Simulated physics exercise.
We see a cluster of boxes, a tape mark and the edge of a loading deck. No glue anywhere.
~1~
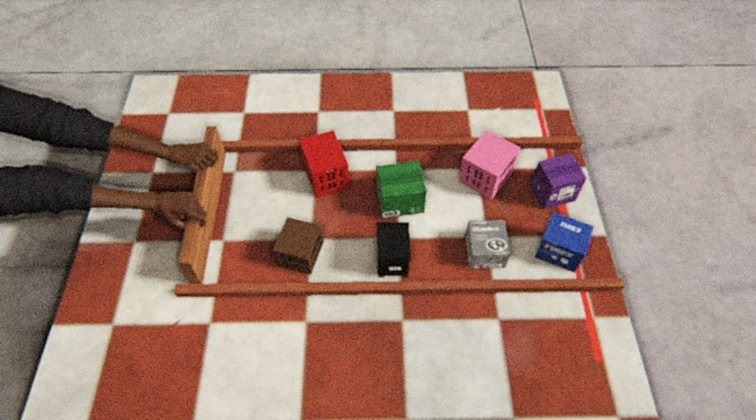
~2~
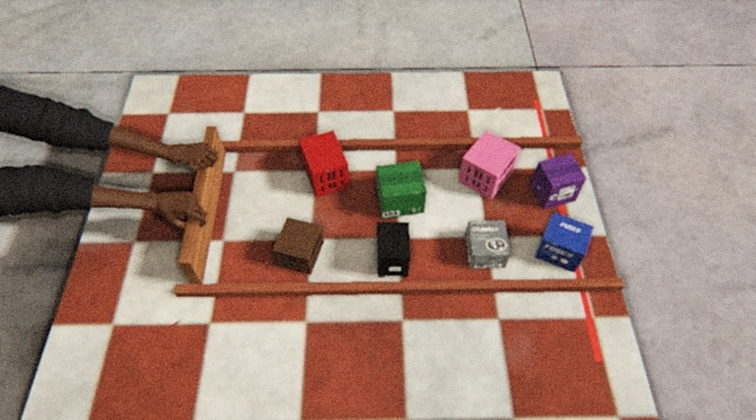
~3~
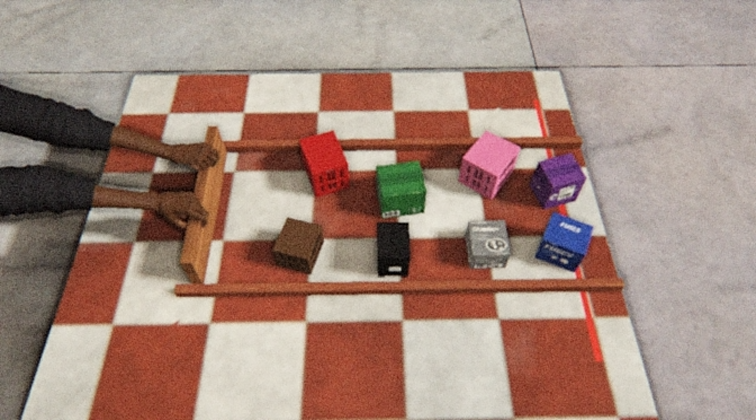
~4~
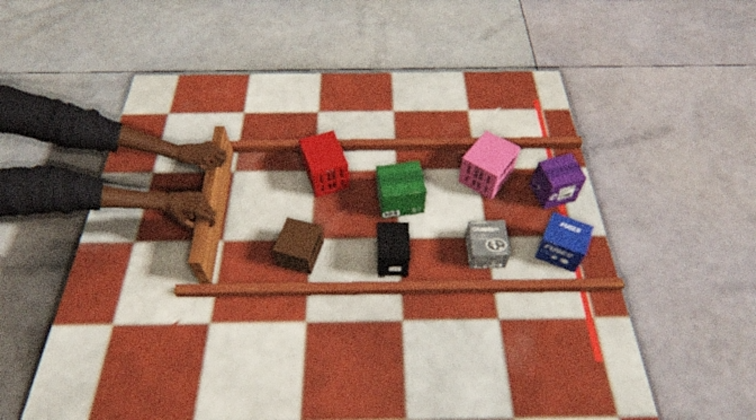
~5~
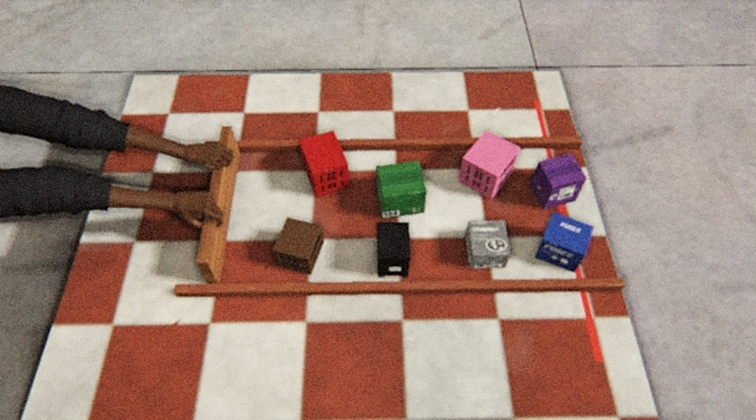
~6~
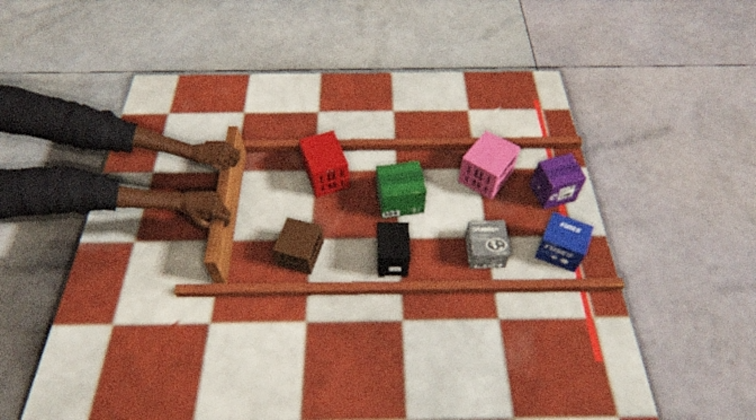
A wooden plank held upright by two hands shifts slightly to the right between two rails on a red-and-white checked surface, while the eight colored boxes ahead of it and the red tape line stay in place.
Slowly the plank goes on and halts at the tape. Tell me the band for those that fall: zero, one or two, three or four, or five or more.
In the end the number that fall off is five or more.
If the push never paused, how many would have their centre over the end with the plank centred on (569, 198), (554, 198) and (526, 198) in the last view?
In that order 6, 5 and 3.
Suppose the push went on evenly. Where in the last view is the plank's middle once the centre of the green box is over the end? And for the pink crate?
About (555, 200), and (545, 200) for the other.
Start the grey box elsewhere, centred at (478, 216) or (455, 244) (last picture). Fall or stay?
In turn it comes down; tumbles off.
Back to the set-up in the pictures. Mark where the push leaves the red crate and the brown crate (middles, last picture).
First (577, 163), then (594, 239).
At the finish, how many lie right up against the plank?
That makes 2.
Soon after, none off yet; purple parcel at rest near (557, 182); blue box at rest near (564, 242); pink crate at rest near (489, 165).
In the end, the number that fall off is five or more; gone, black tote, green box, grey box, pink crate, blue box and purple parcel.
